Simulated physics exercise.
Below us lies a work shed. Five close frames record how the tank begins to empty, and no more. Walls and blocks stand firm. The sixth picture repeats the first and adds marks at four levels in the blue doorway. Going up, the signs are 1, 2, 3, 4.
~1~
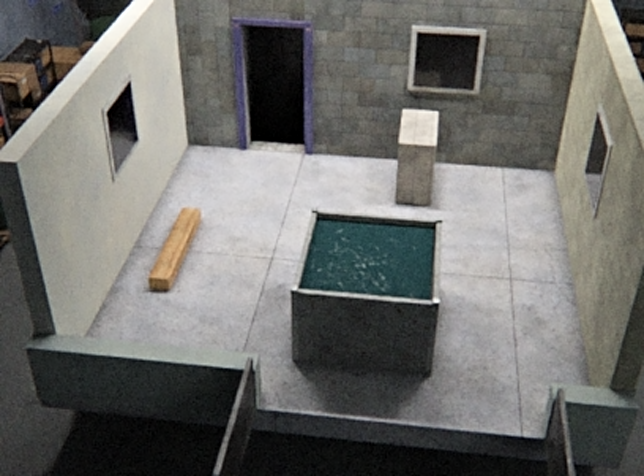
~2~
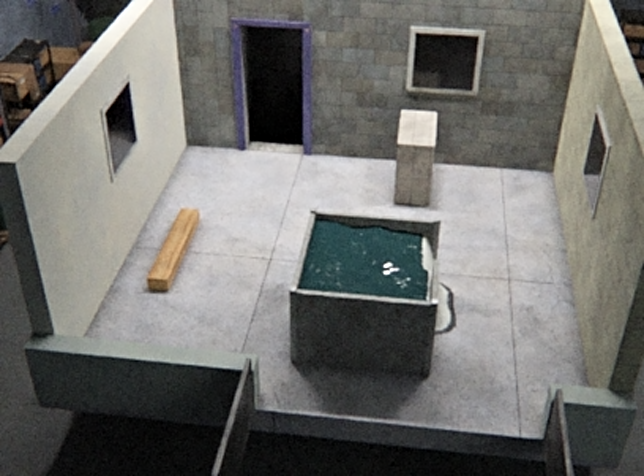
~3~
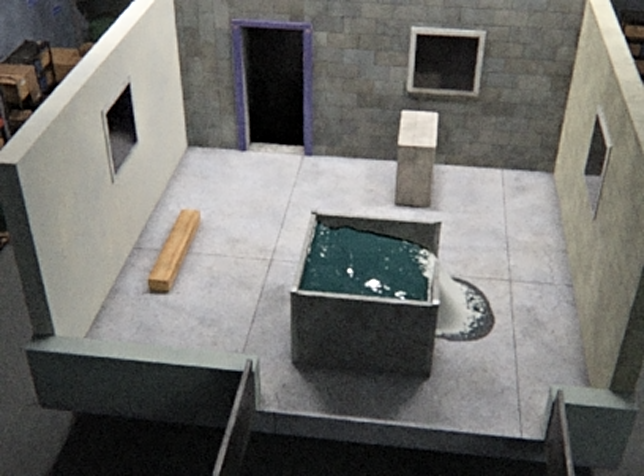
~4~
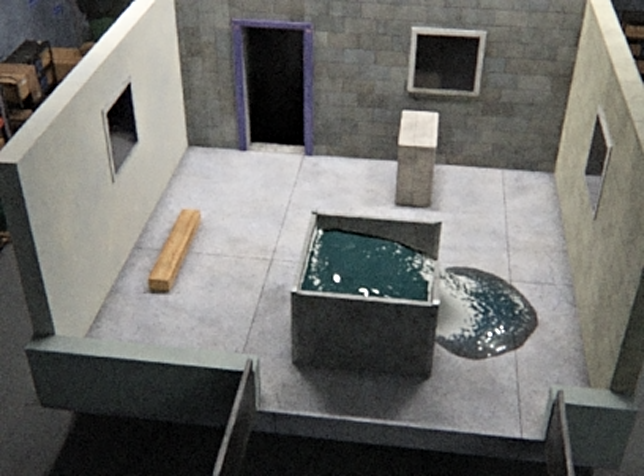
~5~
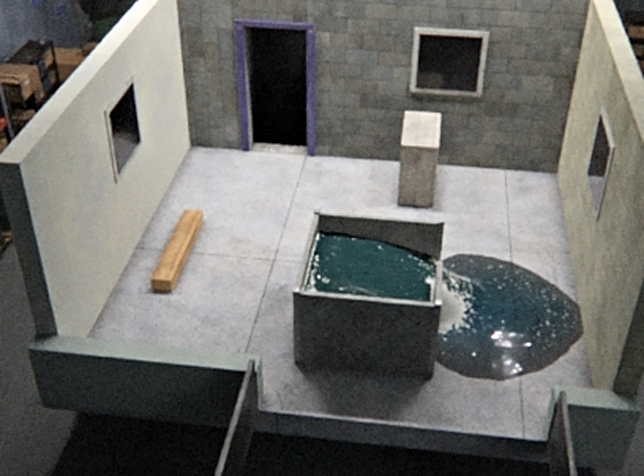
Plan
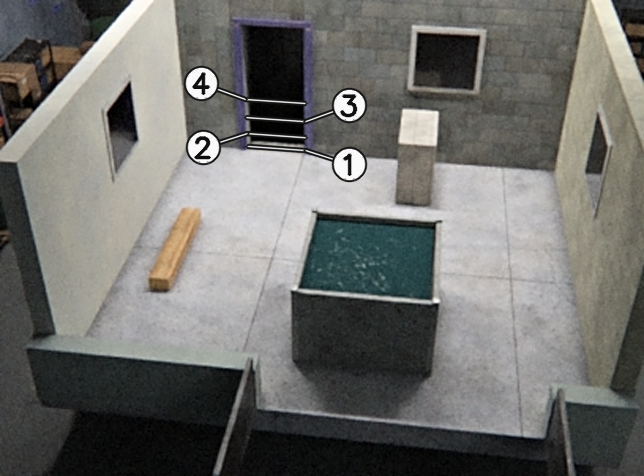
A work shed with pale side walls, a grey block back wall and a grey floor is seen from above its open front, the view holding nearly still. A grey tank of dark green water stands near the middle, with a blue-framed doorway behind, a wooden beam left and a pale block beyond. Water pours from the tank's right side and spreads in a widening, white-flecked pool across the floor toward the right wall.
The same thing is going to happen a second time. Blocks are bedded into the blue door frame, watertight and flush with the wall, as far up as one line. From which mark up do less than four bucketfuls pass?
That is line 1.
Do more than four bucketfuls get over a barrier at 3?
No, that is safe.
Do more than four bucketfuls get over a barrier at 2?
No.
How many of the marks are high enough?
All four.
On the marked copy, 1 at (276, 148); 2 at (276, 135); 3 at (275, 119); 4 at (275, 101); from the bottom up 1, 2, 3, 4.
If 1 is chosen, nothing gets over.
If 2 is chosen, nothing gets over.
If 3 is chosen, nothing gets over.
If 4 is chosen, nothing gets over.
